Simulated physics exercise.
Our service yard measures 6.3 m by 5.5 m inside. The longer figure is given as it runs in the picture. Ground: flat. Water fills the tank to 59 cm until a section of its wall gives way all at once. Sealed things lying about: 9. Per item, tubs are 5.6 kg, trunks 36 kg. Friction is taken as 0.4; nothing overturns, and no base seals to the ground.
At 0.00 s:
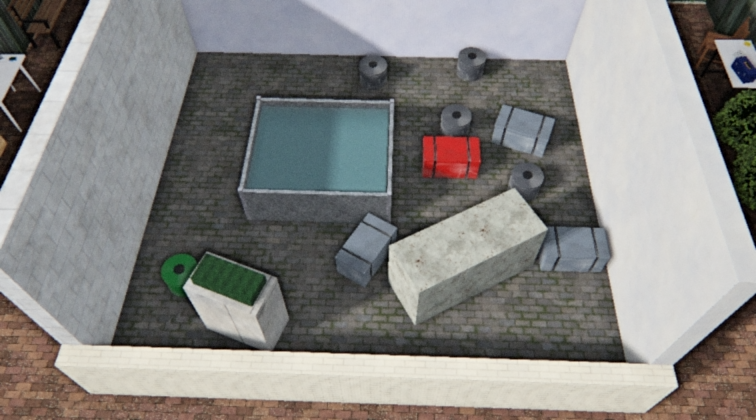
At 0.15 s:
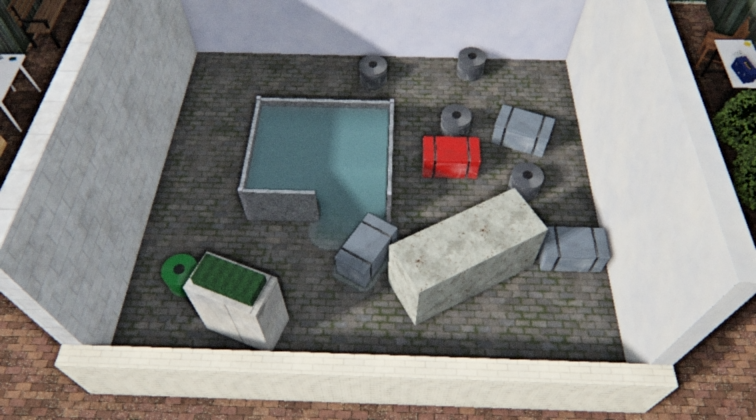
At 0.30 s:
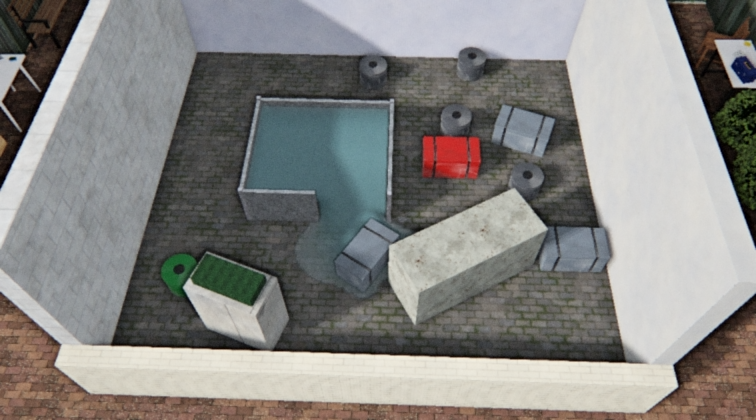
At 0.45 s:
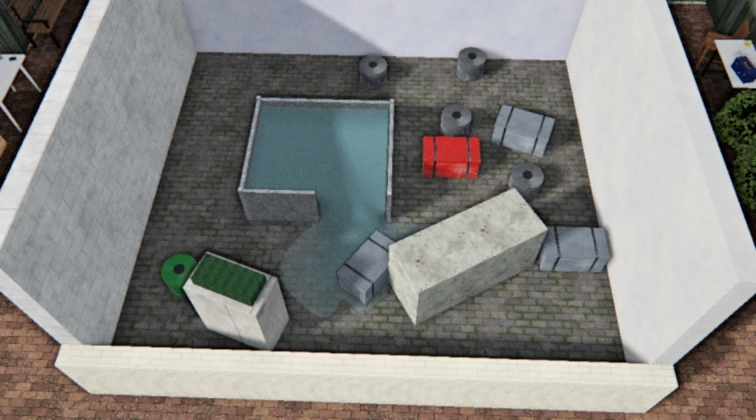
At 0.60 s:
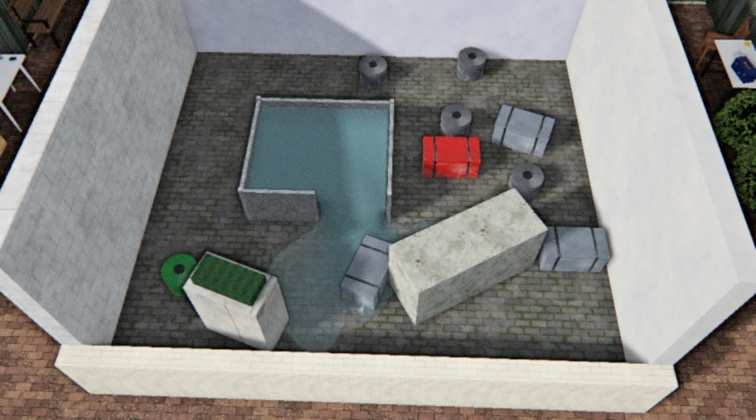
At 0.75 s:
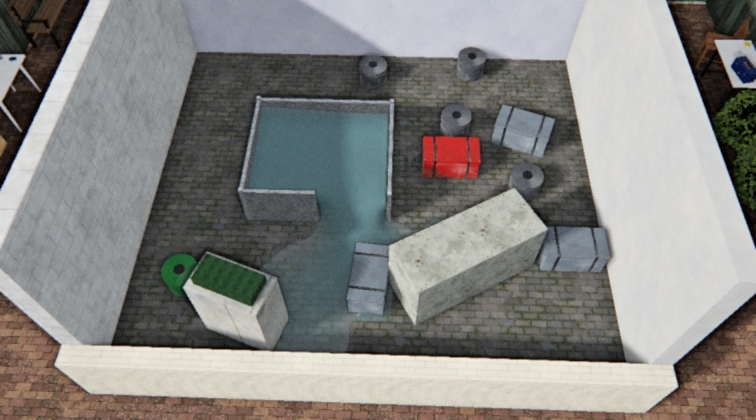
The clip opens on a walled, paved yard with a full rectangular basin among grey trunks, a red trunk and pale blocks. Part of the basin's front wall disappears, and water spreads across the paving toward the front wall. The nearest grey trunk turns slightly, while the other objects stay put.
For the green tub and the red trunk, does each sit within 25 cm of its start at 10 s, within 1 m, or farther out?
The green tub ends up a bit displaced, the red trunk ends up pretty much in place.
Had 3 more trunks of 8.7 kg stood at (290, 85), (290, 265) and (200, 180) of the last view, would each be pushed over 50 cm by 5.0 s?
So that's within the threshold, beyond the threshold and beyond the threshold, in that sequence.
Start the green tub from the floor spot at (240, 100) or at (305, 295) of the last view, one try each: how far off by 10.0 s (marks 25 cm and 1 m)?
Run one, it gets swept far; run two, it gets swept far.
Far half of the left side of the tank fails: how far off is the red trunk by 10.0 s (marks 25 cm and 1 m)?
The red trunk remains in place.
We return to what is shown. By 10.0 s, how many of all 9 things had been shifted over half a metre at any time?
The answer here is 4.
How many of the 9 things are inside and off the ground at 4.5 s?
My tally comes to 2.
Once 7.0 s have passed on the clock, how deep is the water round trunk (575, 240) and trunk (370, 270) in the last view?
Close to 8 and 11 centimetres.
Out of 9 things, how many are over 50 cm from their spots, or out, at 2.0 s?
By my tally, 1.
After 2.0 s the green tub is near (179, 269), 0.0 m from its start, aground; the red trunk is near (452, 149), 0.0 m from its start, aground; 1 afloat.
After 4.5 s the green tub is near (174, 280), 0.2 m from its start, afloat; the red trunk is near (452, 149), 0.0 m from its start, aground; 2 afloat.
After 7.0 s the green tub is near (173, 314), 0.6 m from its start, afloat; the red trunk is near (452, 149), 0.0 m from its start, aground; 3 afloat.
After 10.0 s the green tub is near (145, 312), 0.7 m from its start, afloat; the red trunk is near (452, 149), 0.0 m from its start, aground; 4 afloat.
